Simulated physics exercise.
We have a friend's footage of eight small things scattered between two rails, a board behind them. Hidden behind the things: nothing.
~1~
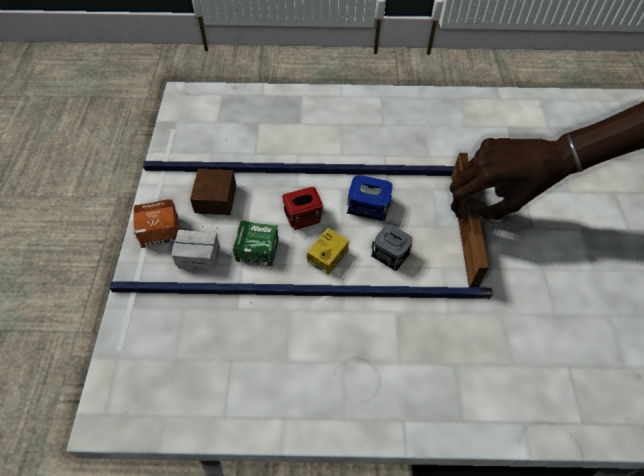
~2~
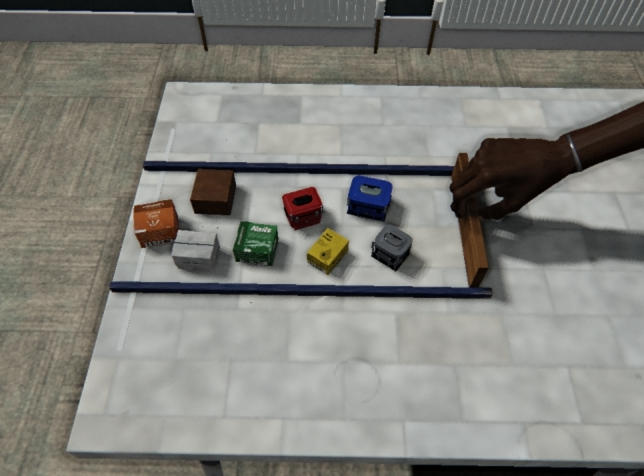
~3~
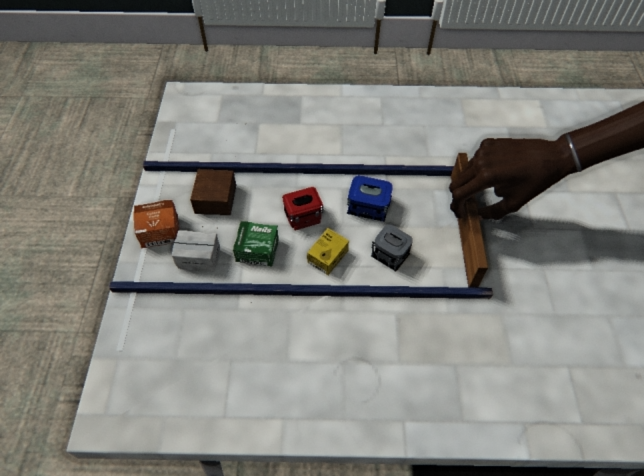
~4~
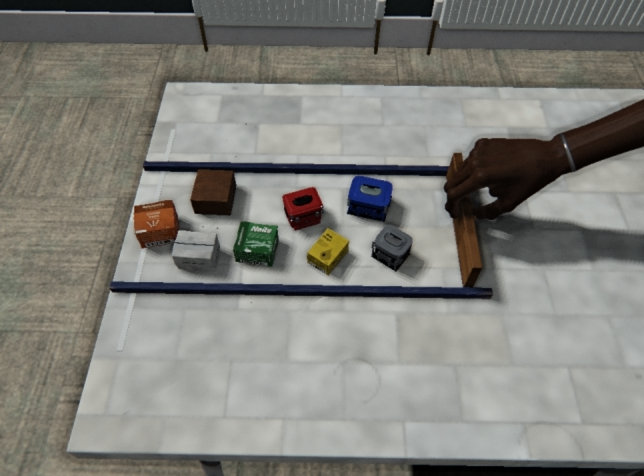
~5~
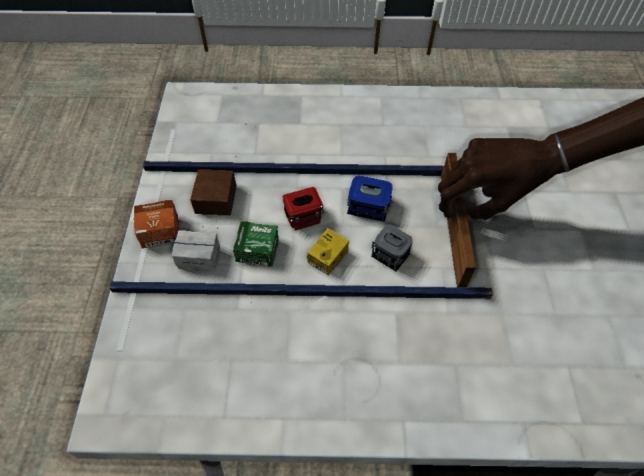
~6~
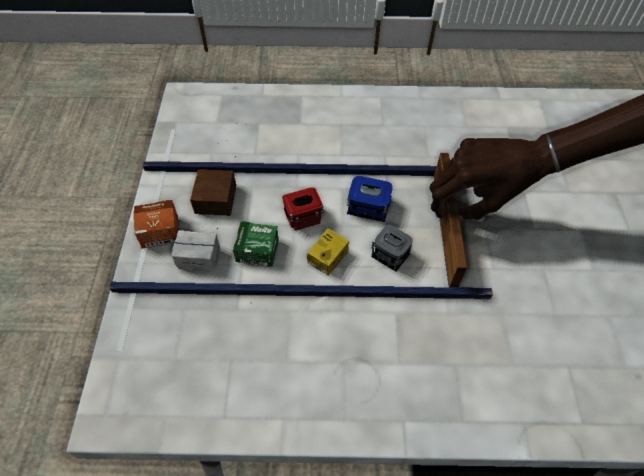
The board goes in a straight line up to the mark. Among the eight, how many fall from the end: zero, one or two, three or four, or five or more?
Falling from the end: Five or more.
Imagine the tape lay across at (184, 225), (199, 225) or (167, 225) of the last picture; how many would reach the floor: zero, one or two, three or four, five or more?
In order of the three spots, it's more than four, then 3 or 4, then at least five.
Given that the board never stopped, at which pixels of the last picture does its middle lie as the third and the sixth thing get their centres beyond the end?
At (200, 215) for the third, at (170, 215) for the sixth.
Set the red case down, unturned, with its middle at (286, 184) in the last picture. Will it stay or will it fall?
Placed like that, it is gone.
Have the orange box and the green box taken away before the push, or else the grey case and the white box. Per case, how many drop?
First try 4, second try 4.
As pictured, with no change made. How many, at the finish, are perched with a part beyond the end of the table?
That'd be 2.
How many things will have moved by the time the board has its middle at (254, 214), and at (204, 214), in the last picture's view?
The first number is 8, the next one 8.
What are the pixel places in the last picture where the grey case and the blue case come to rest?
For the grey case it's (121, 252), and for the blue case it's (130, 205).
Early on, none off yet; orange box at rest near (157, 224); white box at rest near (197, 251); brown block at rest near (214, 192).
A while later, none off yet; orange box travelled about its own width near (130, 216); white box travelled well along near (118, 252); brown block travelled about its own width near (159, 185).
Finally, the number that fall off is five or more; lost, yellow box, red case, green box, brown block, white box and orange box.
